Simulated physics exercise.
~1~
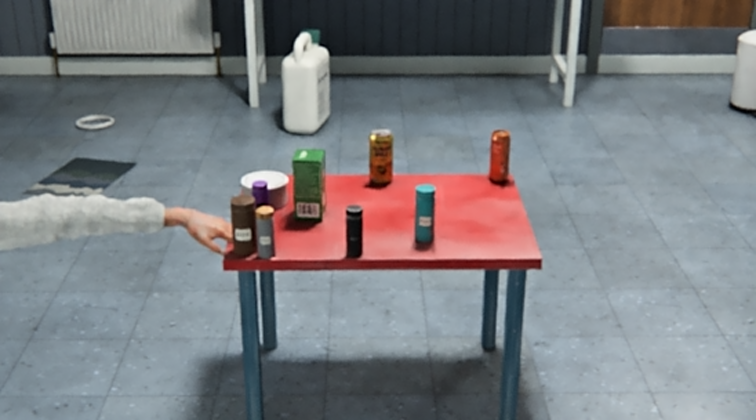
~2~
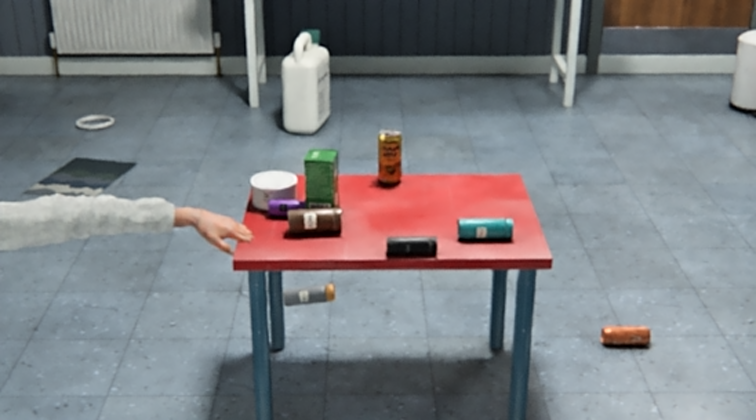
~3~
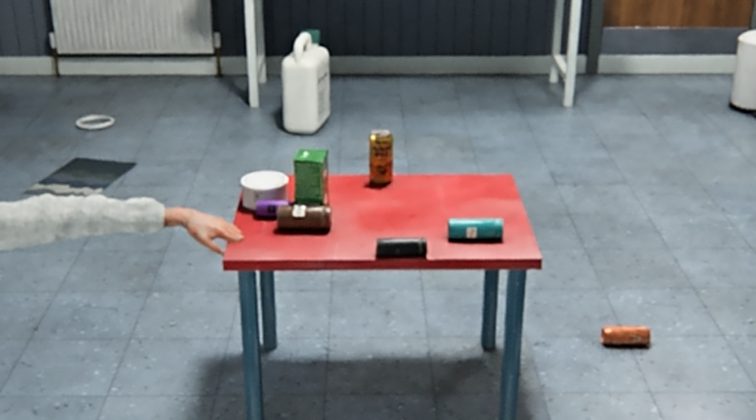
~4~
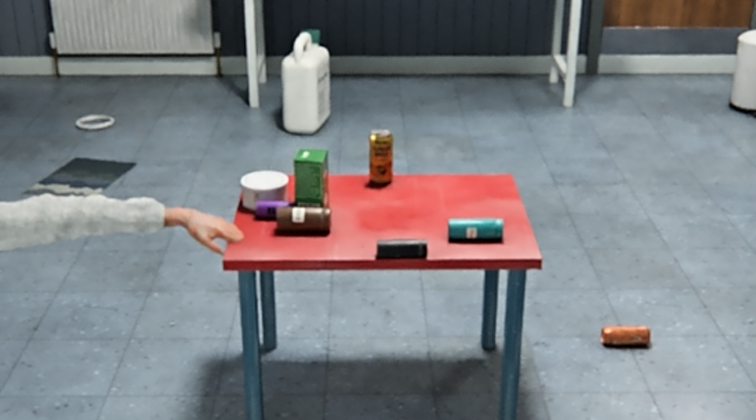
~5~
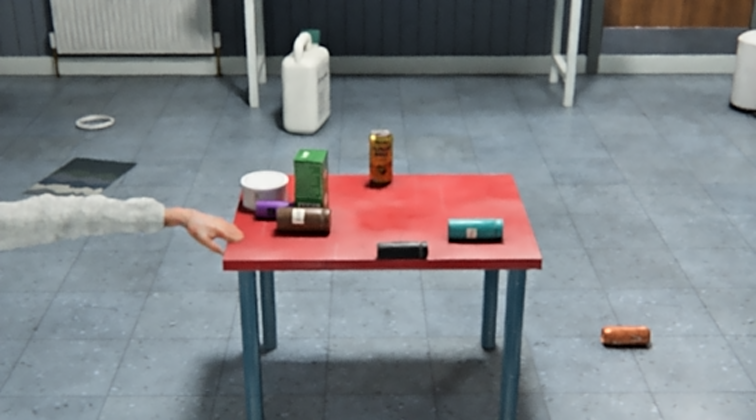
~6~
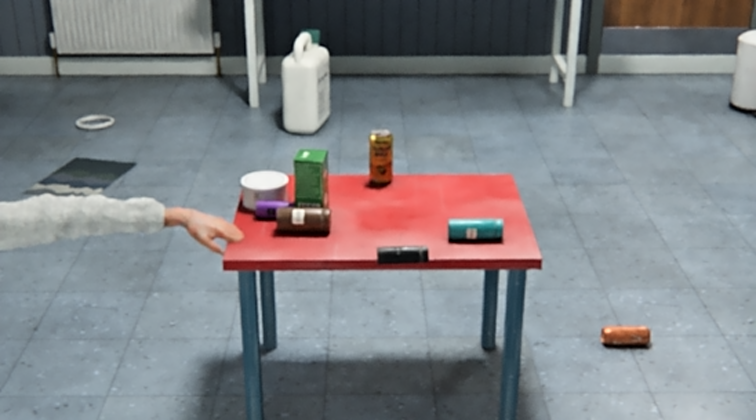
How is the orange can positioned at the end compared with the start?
At the start the orange can stands upright on the red table. At the end it lies on its side on the floor to the right.
